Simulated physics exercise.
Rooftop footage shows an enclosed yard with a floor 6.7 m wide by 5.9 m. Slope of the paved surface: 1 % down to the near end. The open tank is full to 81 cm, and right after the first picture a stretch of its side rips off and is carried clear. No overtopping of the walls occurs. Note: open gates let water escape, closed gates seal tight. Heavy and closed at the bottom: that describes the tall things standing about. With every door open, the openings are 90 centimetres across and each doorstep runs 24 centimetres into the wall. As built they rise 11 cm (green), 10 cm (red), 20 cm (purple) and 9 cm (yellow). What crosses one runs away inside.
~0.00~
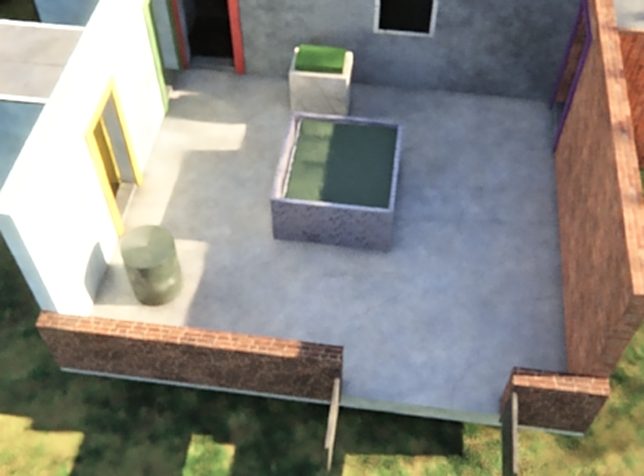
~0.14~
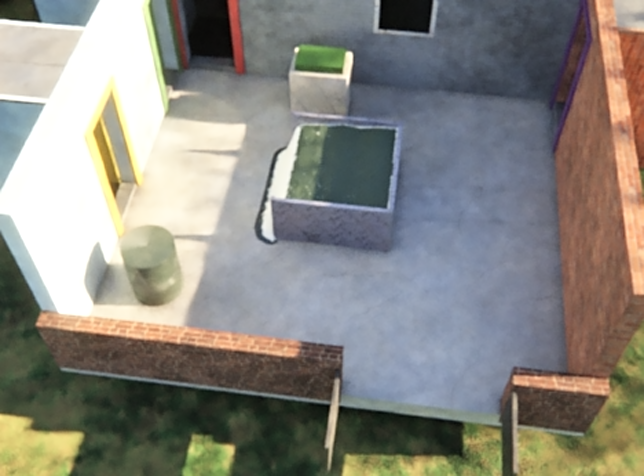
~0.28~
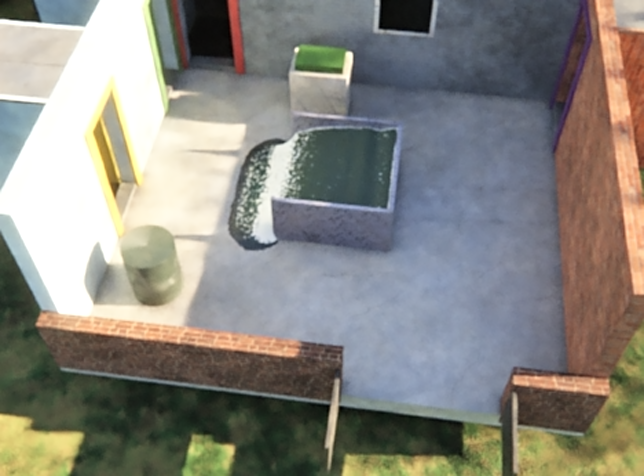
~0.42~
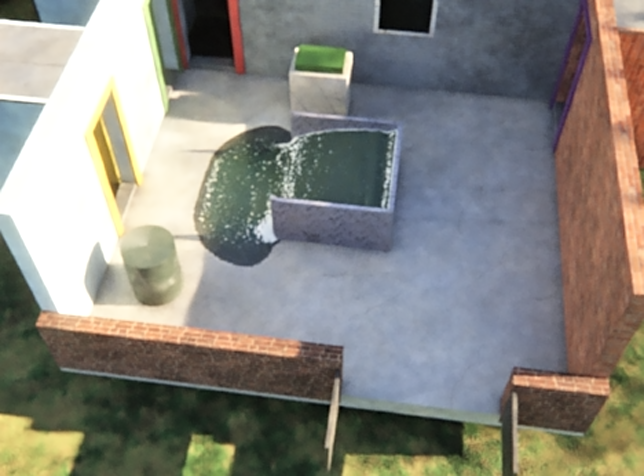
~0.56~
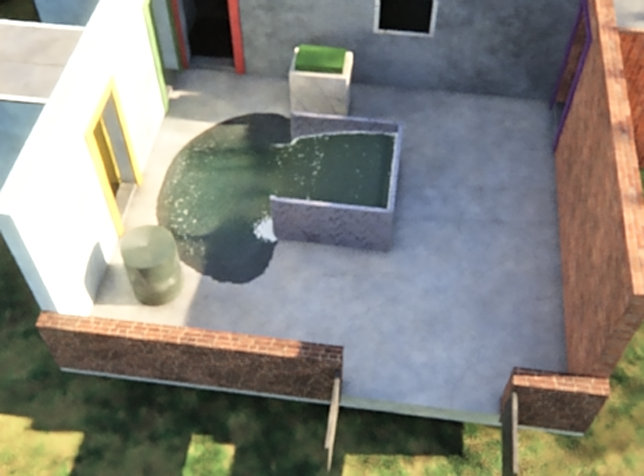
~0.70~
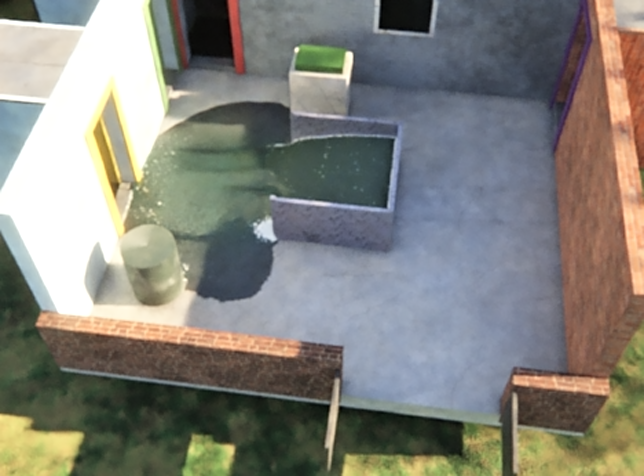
In a walled yard, the open tank's left side breaks away and water spreads leftward across the floor.
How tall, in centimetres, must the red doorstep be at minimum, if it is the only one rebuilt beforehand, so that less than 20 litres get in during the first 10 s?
It needs to be at least 26 cm tall.
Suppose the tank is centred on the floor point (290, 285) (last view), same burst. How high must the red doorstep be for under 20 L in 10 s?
It should be around 22 cm high.
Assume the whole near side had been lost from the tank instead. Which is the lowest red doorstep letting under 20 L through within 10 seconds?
With that break, close to 7.0 cm.
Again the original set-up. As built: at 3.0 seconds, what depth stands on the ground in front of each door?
In cm - green: 16, red: 22, purple: 0, yellow: 21.
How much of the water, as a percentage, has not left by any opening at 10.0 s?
What remains is some 68 per cent of the water.
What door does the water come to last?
I'd say the purple one.
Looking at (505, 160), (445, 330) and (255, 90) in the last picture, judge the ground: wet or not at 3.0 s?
First bone-dry, second bone-dry, third wet through.
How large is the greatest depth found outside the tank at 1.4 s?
Close to 44 centimetres.
After 1.4 s water covers 30 % of the floor, deepest (44 cm) near (143, 173); 2 cm at the red door, 0 litres in over its 10 cm doorstep.
After 3.0 s water covers 35 % of the floor, deepest (29 cm) near (78, 346); 22 cm at the red door, 116 litres in over its 10 cm doorstep.
After 10.0 s water covers 90 % of the floor, deepest (8 cm) near (154, 355); 4 cm at the red door, 173 litres in over its 10 cm doorstep.
At the red door as built, the water arrived by 1.3 s and peaked near 25 cm at 2.4 s.
With a doorstep of 22 cm, 39 litres would have come in within the 10 s; with 30 cm, 9 litres. So under 20 litres takes about 26 cm.
